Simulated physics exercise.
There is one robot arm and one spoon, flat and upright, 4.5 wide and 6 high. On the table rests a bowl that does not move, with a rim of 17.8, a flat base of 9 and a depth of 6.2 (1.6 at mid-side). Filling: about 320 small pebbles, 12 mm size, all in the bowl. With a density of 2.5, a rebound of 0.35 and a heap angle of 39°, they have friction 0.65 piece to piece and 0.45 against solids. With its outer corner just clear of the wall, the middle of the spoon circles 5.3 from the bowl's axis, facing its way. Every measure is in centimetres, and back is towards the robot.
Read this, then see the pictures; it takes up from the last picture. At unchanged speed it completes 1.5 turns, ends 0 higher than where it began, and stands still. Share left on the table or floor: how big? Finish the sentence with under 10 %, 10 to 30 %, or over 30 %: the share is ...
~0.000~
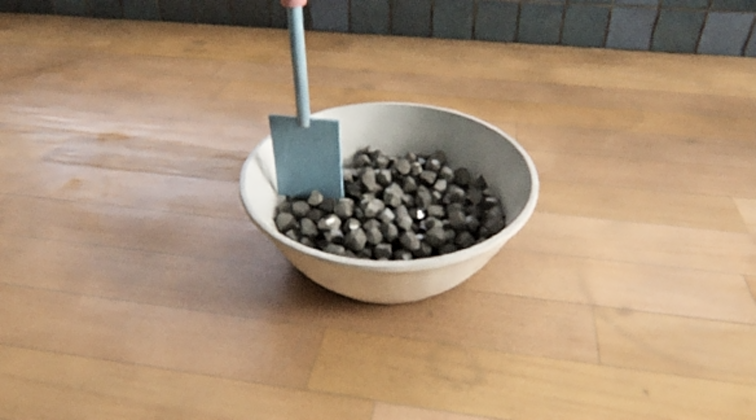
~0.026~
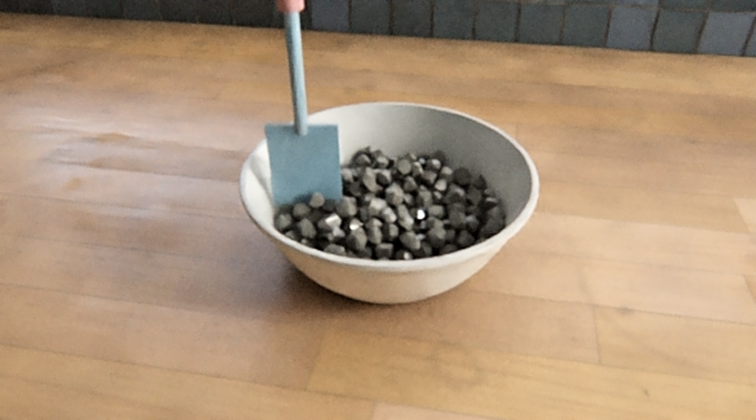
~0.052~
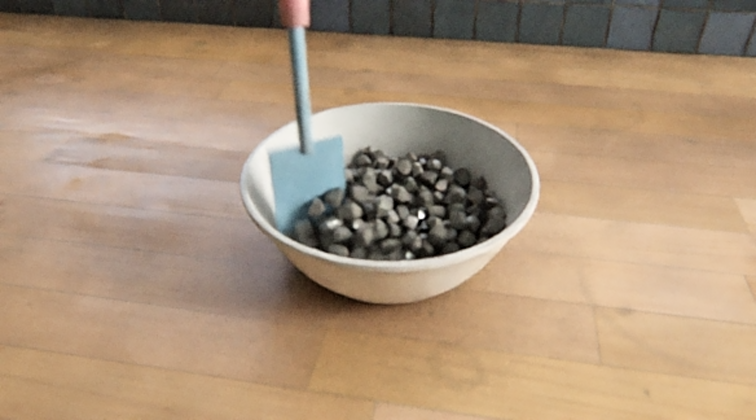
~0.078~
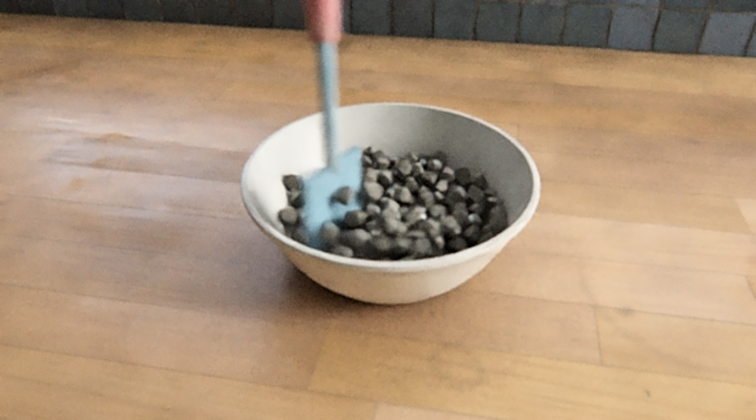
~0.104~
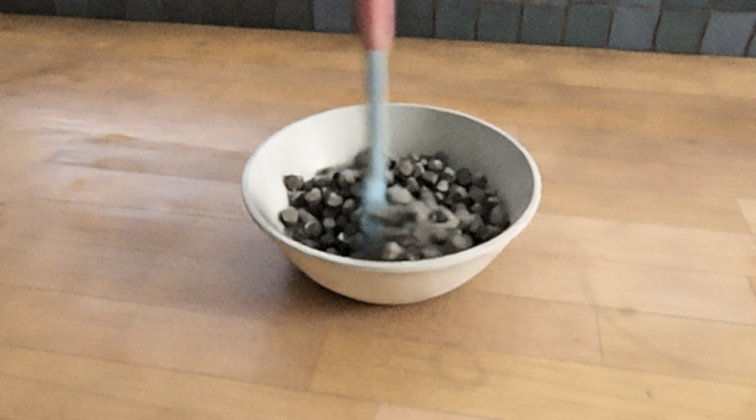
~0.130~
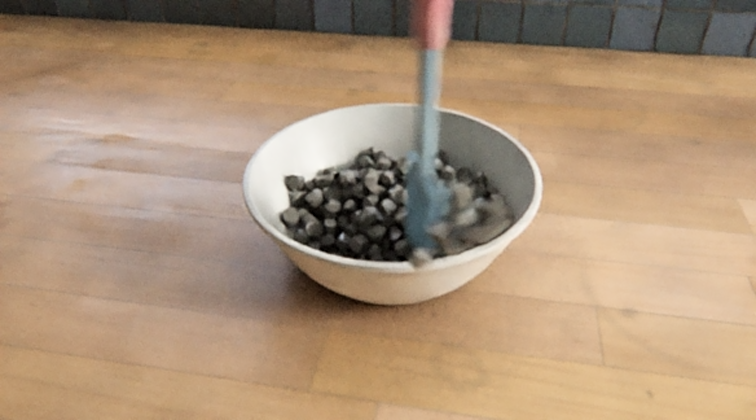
The share is over 30 %.
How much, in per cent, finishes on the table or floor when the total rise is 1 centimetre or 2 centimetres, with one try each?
Around 25 percent, then 15 percent.
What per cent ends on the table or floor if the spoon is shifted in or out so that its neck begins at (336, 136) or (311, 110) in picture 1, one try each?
Roughly 40 and 50 per cent.
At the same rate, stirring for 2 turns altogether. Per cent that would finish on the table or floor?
It would be around 45 percent.
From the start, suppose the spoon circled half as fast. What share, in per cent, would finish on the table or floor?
Roughly 25 per cent.
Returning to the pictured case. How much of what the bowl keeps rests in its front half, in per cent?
It comes to near 40 percent.
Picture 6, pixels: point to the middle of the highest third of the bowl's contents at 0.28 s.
(362, 155), roughly.
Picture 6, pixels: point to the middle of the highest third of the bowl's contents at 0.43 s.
I'd put it close to (385, 256).
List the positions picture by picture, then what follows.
Spoon neck at (302, 95), 0° round; upper third of the load around (392, 206), from x 285 to 495, top at y 155; 325 in the bowl, in the first frame.
Spoon neck at (299, 102), 9° round; upper third of the load around (392, 206), from x 285 to 495, top at y 155, in the second frame.
Spoon neck at (304, 120), 35° round; upper third of the load around (395, 206), from x 290 to 495, top at y 155, in the third frame.
Spoon neck at (330, 138), 63° round; upper third of the load around (403, 213), from x 290 to 500, top at y 155, in the fourth frame.
Spoon neck at (375, 148), 91° round; upper third of the load around (416, 213), from x 290 to 500, top at y 155, in the fifth frame.
Spoon neck at (425, 147), 119° round; upper third of the load around (442, 209), from x 290 to 505, top at y 155; 322 in the bowl, 3 in flight or on the tool, in the sixth frame.
By 0.28 s, 279° round, highest piece 13 above the table; 275 in the bowl, 8 on the table or floor, 42 in flight or on the tool.
By 0.43 s, 78° round, highest piece 12 above the table; 223 in the bowl, 60 on the table or floor, 42 in flight or on the tool.
By 0.70 s, 180° round, highest piece 6 above the table; 200 in the bowl, 125 on the table or floor.
By 1.40 s, 180° round, highest piece 6 above the table; 200 in the bowl, 125 on the table or floor.
Final count, 200 in the bowl, 125 on the table or floor. That is 38 % on the table or floor.
